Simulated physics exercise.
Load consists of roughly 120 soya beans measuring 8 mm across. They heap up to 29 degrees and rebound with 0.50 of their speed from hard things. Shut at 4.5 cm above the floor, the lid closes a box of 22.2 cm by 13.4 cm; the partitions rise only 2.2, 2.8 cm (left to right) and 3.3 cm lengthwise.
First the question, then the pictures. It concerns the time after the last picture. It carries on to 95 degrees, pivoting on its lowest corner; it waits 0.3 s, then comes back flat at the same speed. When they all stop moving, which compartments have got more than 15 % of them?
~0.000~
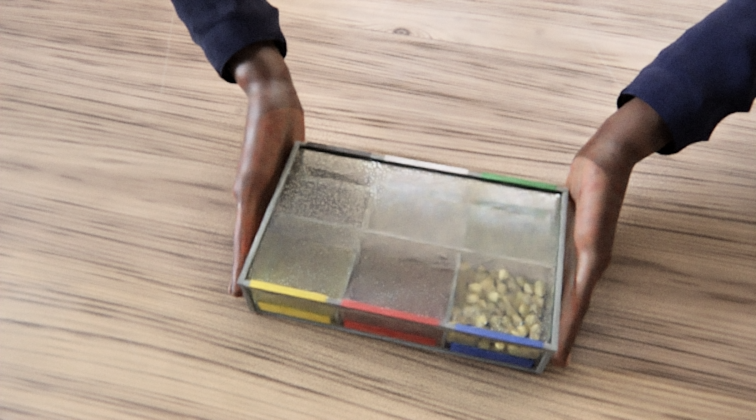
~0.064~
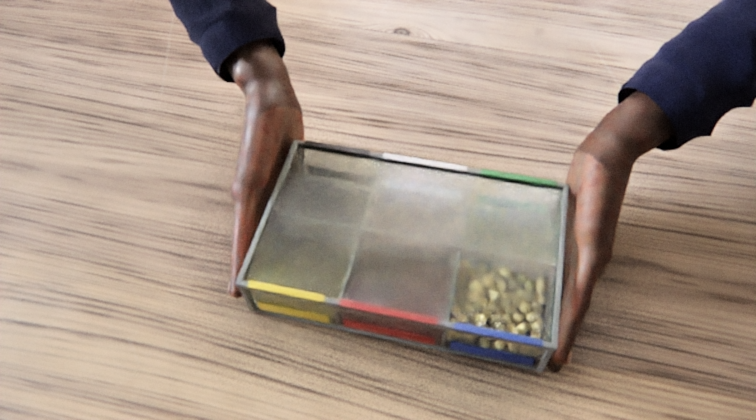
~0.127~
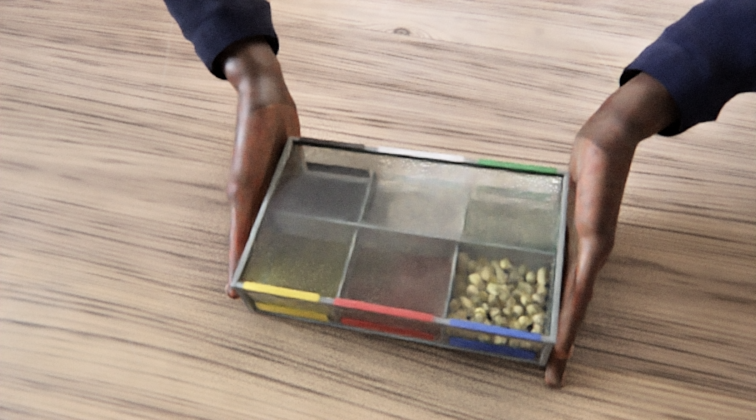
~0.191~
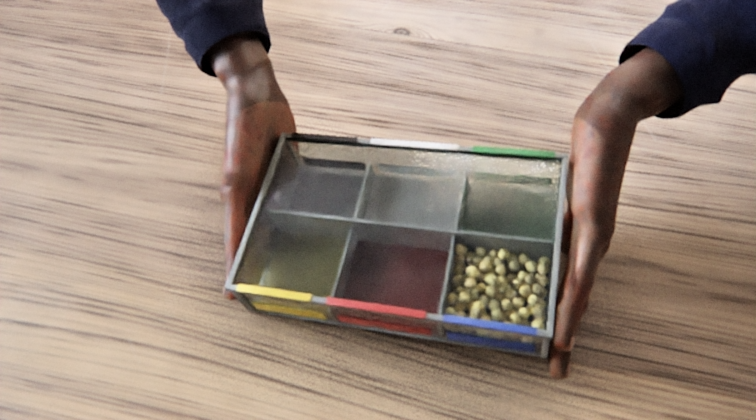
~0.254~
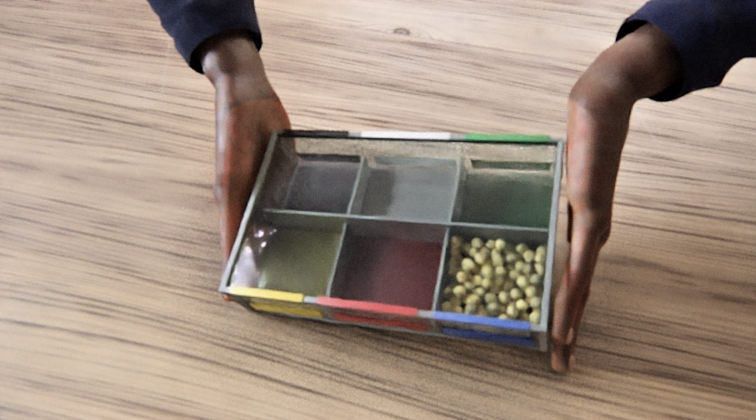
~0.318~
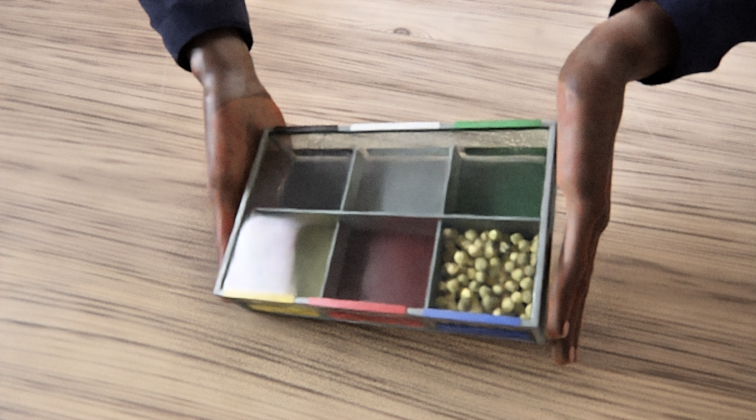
Once they stop: Red compartment has not, blue compartment has, green compartment has not, yellow compartment has, white compartment has not, black compartment has not.
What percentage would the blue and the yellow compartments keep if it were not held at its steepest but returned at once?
Final amounts would be blue 65% and yellow 30%.
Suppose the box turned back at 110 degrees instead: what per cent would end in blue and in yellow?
In per cent, blue 60 and yellow 35.
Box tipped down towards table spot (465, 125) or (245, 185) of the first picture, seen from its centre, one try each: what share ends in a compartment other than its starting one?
Estimate: Some 25 % and some 75 % respectively.
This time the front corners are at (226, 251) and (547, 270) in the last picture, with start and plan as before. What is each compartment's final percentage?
In per cent, the final split is red 0, blue 50, green 0, yellow 0, white 0, black 45.
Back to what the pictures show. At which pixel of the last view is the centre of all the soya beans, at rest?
Look around (453, 324) in the last picture.
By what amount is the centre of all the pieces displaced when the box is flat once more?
Roughly 8.0 cm.
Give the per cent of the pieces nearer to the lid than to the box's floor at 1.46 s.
About 60 %.
After 1.46 s, tilt 95 degrees; red 15 %, blue 60 %, yellow 25 %.
After 2.22 s, tilt 47 degrees; red 5 %, blue 55 %, yellow 45 %.
Then, at 3.00 s, tilt 0 degrees; red 5 %, blue 50 %, yellow 45 %.
At rest (3.7 s), red 5 %, blue 50 %, green 0 %, yellow 45 %, white 0 %, black 0 %.
